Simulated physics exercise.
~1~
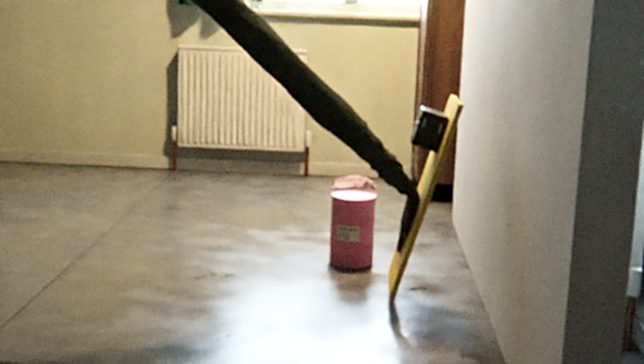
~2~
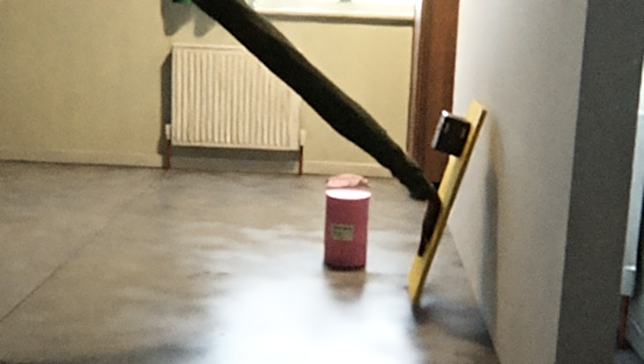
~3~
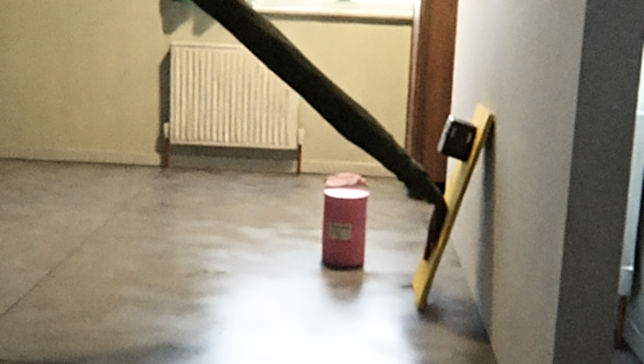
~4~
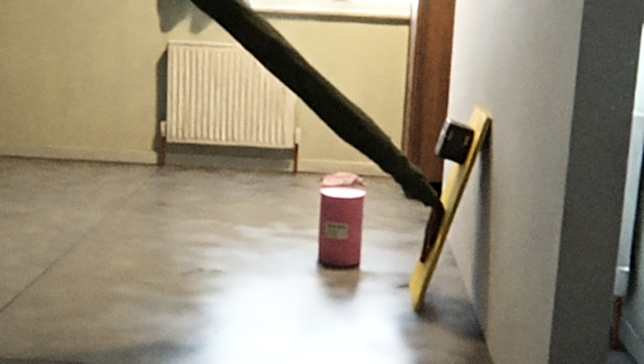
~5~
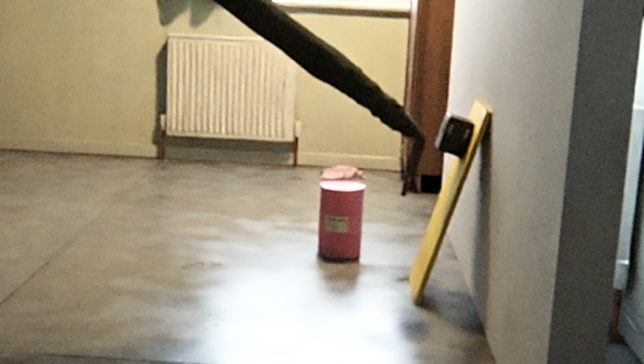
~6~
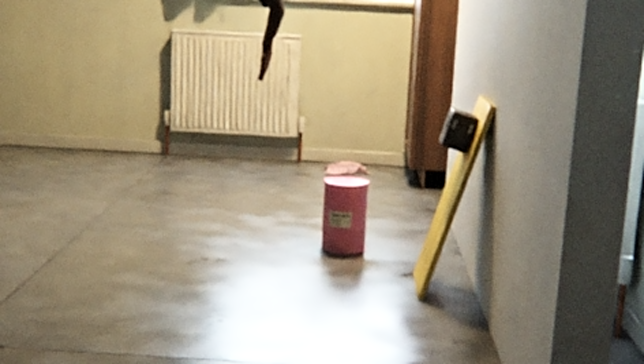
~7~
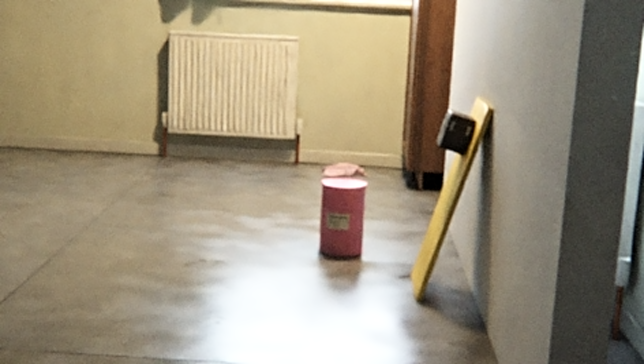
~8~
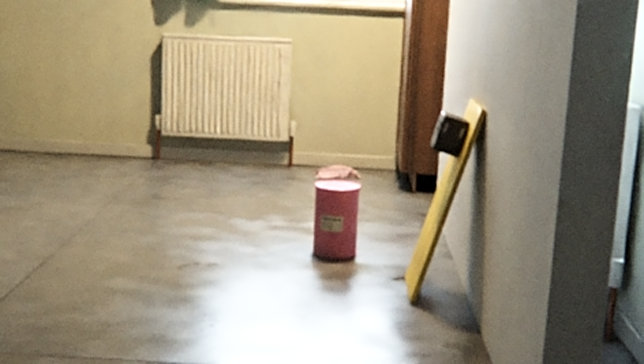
The clip opens on a grey floor in a room with a white radiator, where an arm in a dark sleeve reaches down from the top and holds a tilted yellow board with a small dark object near its upper end. A pink canister stands nearby, to the left of the board. The hand moves the board a short way right until it leans against the pale wall, then keeps hold of it briefly. Next the hand lets go and draws back up and to the left, leaving the view. The board stays leaning against the wall, and the canister remains standing in its place.
